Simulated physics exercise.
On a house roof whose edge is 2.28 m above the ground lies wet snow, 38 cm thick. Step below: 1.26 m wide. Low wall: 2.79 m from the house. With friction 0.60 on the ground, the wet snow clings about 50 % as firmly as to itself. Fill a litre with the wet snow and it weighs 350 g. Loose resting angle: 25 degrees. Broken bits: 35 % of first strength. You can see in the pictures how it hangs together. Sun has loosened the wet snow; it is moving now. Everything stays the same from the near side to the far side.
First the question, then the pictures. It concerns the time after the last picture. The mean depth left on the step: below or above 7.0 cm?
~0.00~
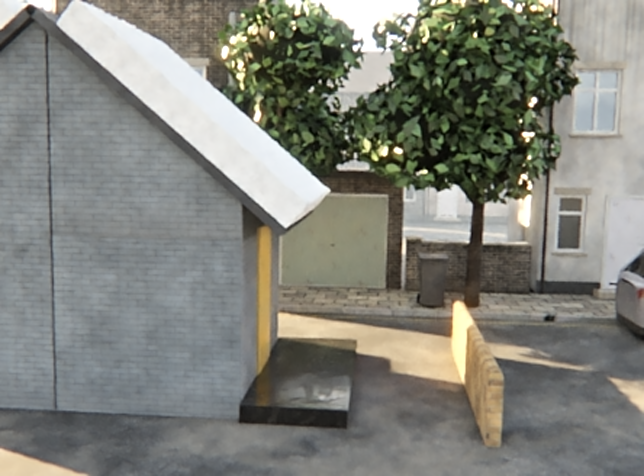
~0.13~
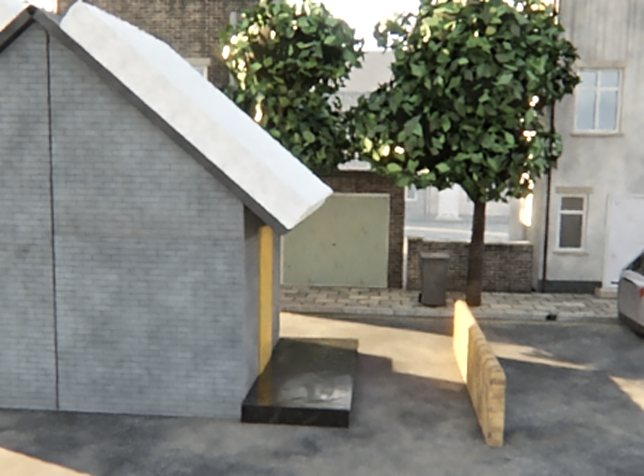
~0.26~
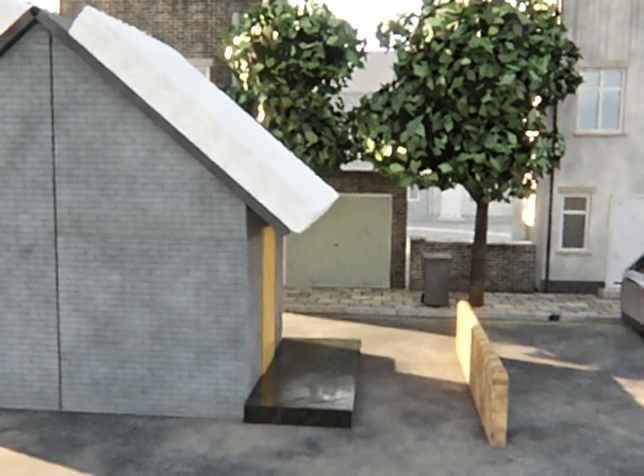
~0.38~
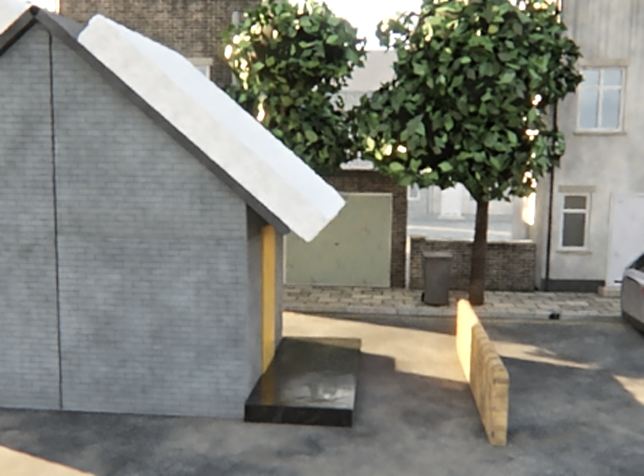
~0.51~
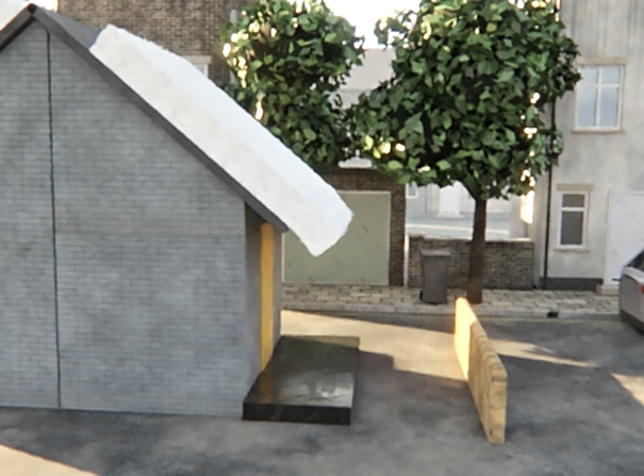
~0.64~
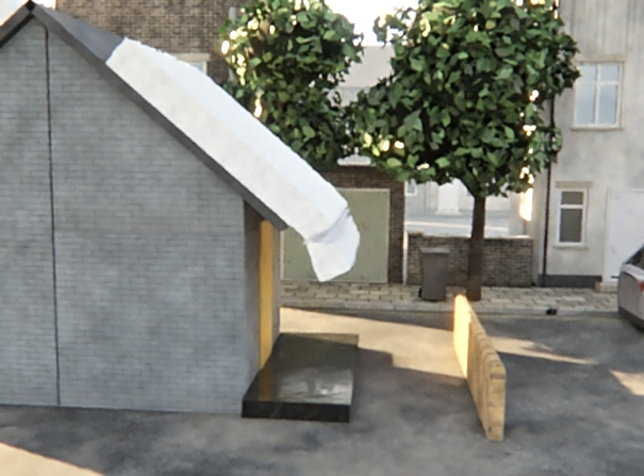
It comes to smaller than 7.0 cm.
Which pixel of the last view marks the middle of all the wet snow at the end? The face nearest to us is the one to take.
Look around (428, 395) on the near face.
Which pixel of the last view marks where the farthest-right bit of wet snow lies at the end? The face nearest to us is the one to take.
Around (630, 435).
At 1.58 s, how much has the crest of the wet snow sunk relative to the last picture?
Roughly 2.8 metres.
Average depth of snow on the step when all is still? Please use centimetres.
Estimate: Near 4 centimetres.
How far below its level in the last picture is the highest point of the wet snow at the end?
Looks like something near 3.3 m to me.
After 1.07 s, 59 % of the snow is still up on the roof and 41 % is falling or down.
After 1.58 s, none of the snow is still up on the roof and all is falling or down.
After 2.09 s, none of the snow is still up on the roof and all is falling or down.
After 2.60 s, none of the snow is still up on the roof and all is falling or down.
After 2.90 s, none of the snow is still up on the roof and the snow on the step is 3.6 cm deep on average.
